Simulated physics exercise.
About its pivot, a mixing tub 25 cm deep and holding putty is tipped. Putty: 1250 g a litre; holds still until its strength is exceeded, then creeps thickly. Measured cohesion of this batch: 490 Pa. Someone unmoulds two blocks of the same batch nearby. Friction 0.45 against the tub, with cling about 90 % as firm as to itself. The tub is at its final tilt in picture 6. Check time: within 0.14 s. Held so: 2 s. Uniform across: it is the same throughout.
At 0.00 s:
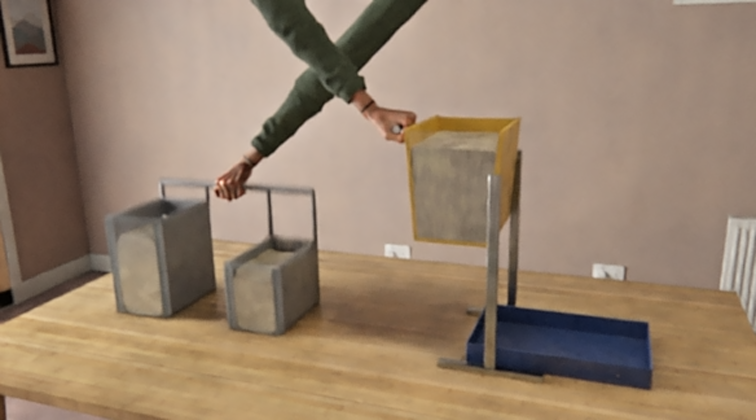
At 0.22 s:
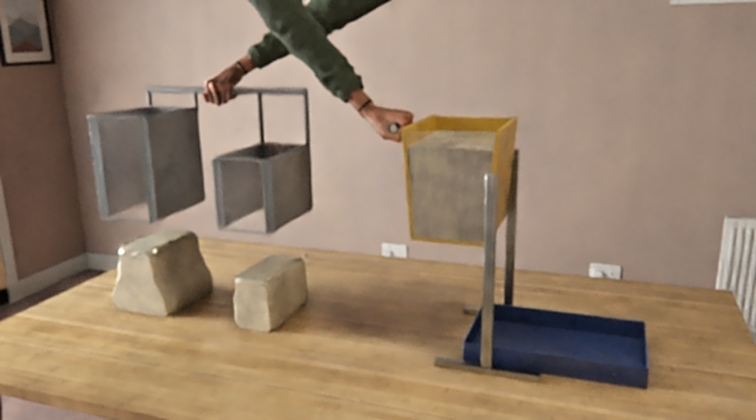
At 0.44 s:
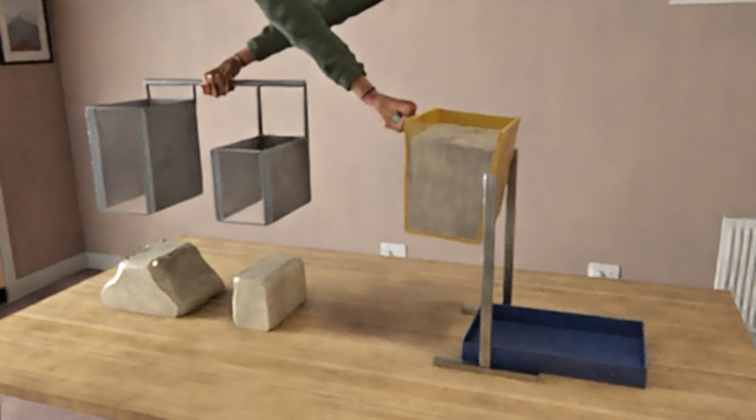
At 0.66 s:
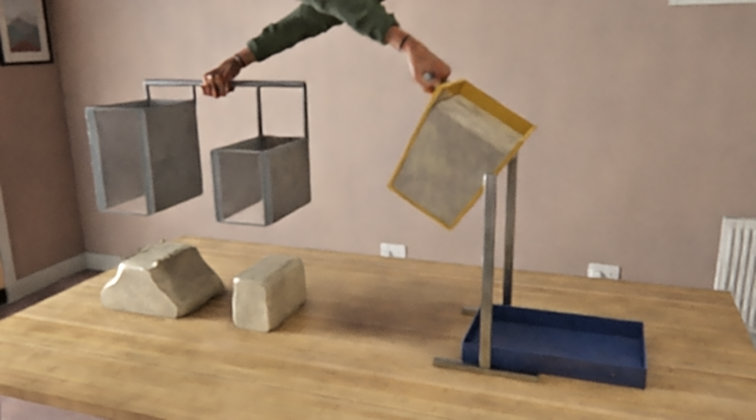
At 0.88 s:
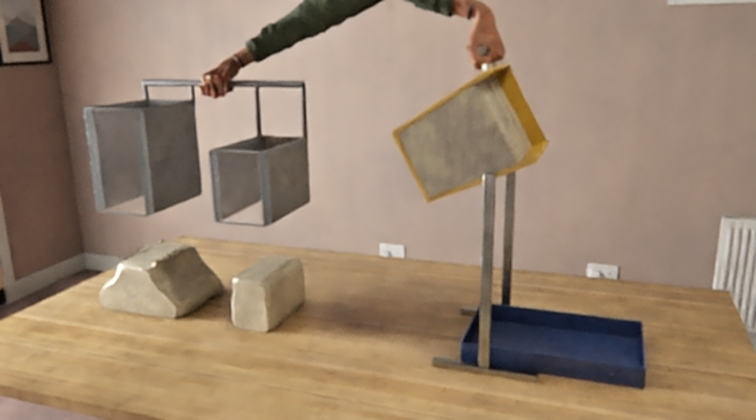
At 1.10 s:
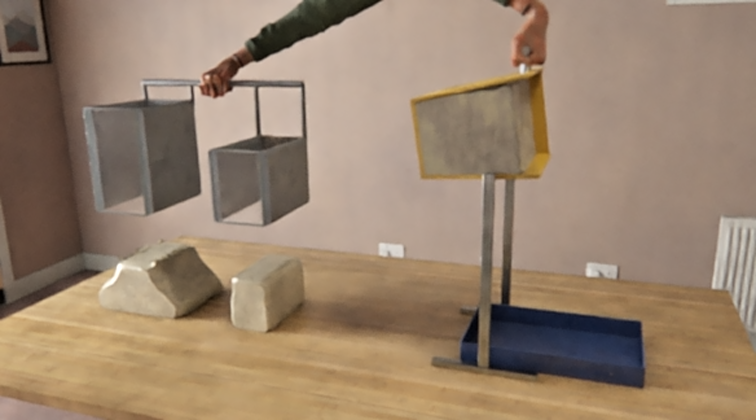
Two hands in dark green sleeves work above a wooden table in a pinkish-walled room, seen from slightly above by a still camera. The left one lifts a joined pair of grey moulds off two pale blocks, the left block slumping while the smaller keeps its shape. The other then swings a yellow-rimmed tub of greyish putty clockwise on its metal stand, above a blue tray at right.
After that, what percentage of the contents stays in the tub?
100 %.
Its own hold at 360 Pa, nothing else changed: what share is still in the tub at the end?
Then about 90 %.
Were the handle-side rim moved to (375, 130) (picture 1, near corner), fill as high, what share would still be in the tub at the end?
Roughly 55 %.
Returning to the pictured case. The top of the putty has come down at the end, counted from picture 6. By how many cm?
0 cm.
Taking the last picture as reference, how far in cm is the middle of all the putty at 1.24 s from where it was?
I'd put the distance at about 0 centimetres.
After 1.24 s, the tub is at 82 degrees and holds 100 %.
After 1.41 s, the tub is at 82 degrees and holds 100 %.
After 1.58 s, the tub is at 82 degrees and holds 100 %.
After 1.75 s, the tub is at 82 degrees and holds 100 %.
After 3.10 s, at the end, the tub is at 82 degrees and holds 100 %.
